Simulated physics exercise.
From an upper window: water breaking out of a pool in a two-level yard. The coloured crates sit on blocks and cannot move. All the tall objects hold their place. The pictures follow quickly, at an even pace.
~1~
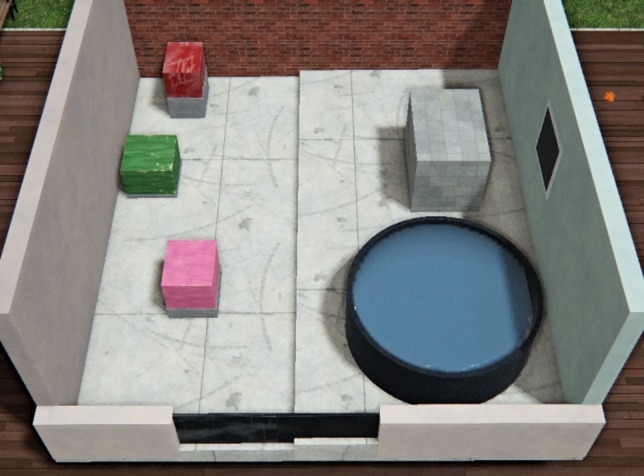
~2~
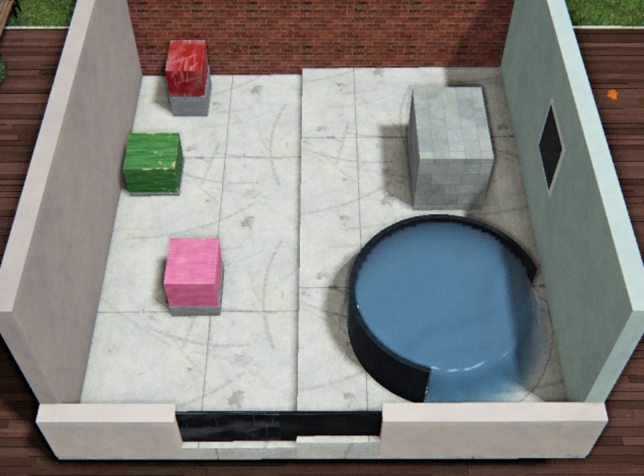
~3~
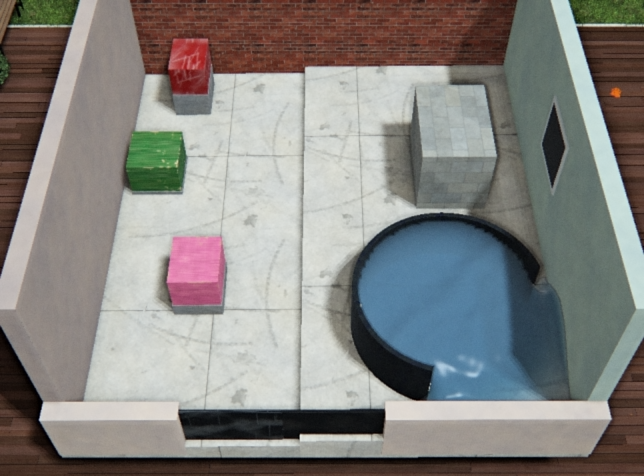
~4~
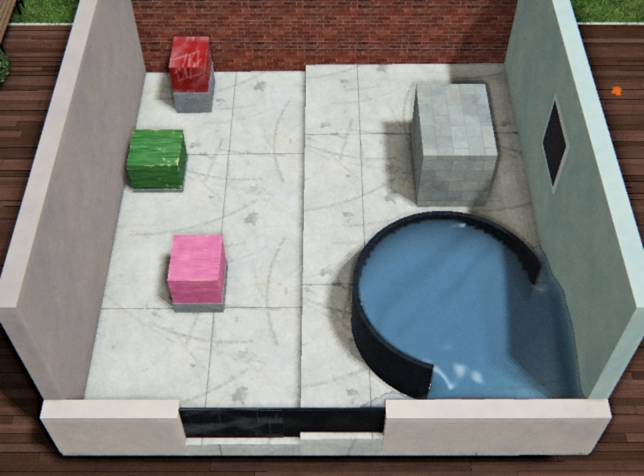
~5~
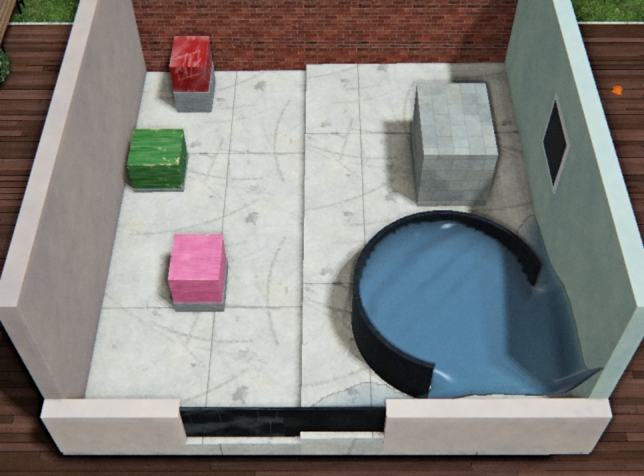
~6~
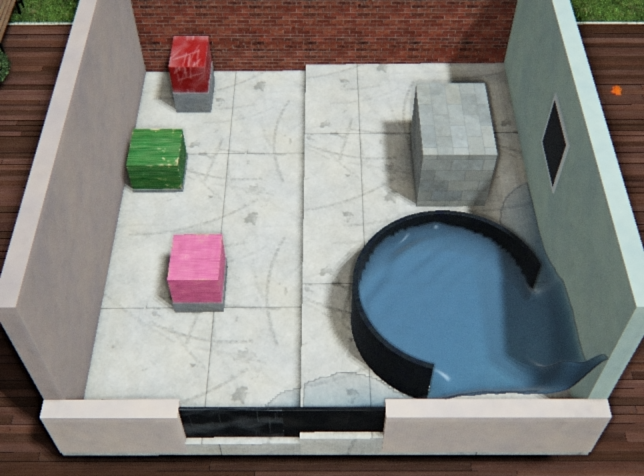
The clip opens on a walled yard with red, green and pink blocks at left, a grey block, and a round pool of still water at right. The pool's lower-right side opens and water pours out, spreading to the right wall and front corner, where it laps upward while thin wet edges creep along the paving.
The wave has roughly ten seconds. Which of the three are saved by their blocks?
The pink crate escapes dry; the green crate is wetted; the red crate escapes dry.
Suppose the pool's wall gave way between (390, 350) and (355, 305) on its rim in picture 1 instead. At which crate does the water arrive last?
I say the one in red.
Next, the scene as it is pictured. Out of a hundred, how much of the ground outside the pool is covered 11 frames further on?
Some 40 per cent.
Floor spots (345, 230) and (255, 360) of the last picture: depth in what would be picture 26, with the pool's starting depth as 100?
In that order: 2 and 4 per cent.
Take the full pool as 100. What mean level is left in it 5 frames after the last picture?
Close to 62 %.
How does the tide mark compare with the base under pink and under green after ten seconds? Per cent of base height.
In turn 60 and 230 per cent.
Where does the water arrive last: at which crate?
The red crate.
A moment on, water covers 25 % of the floor; the pink crate not reached, the green crate not reached, the red crate not reached.
Next, water covers 40 % of the floor; the pink crate water round its plinth, the green crate not reached, the red crate not reached.
Then, water covers 55 % of the floor; the pink crate water round its plinth, the green crate water round its plinth, the red crate not reached.
Later, water covers 85 % of the floor; the pink crate water round its plinth, the green crate water round its plinth, the red crate water round its plinth.
In the end, water covers 90 % of the floor; the pink crate stayed above the water, the green crate was topped, the red crate stayed above the water.
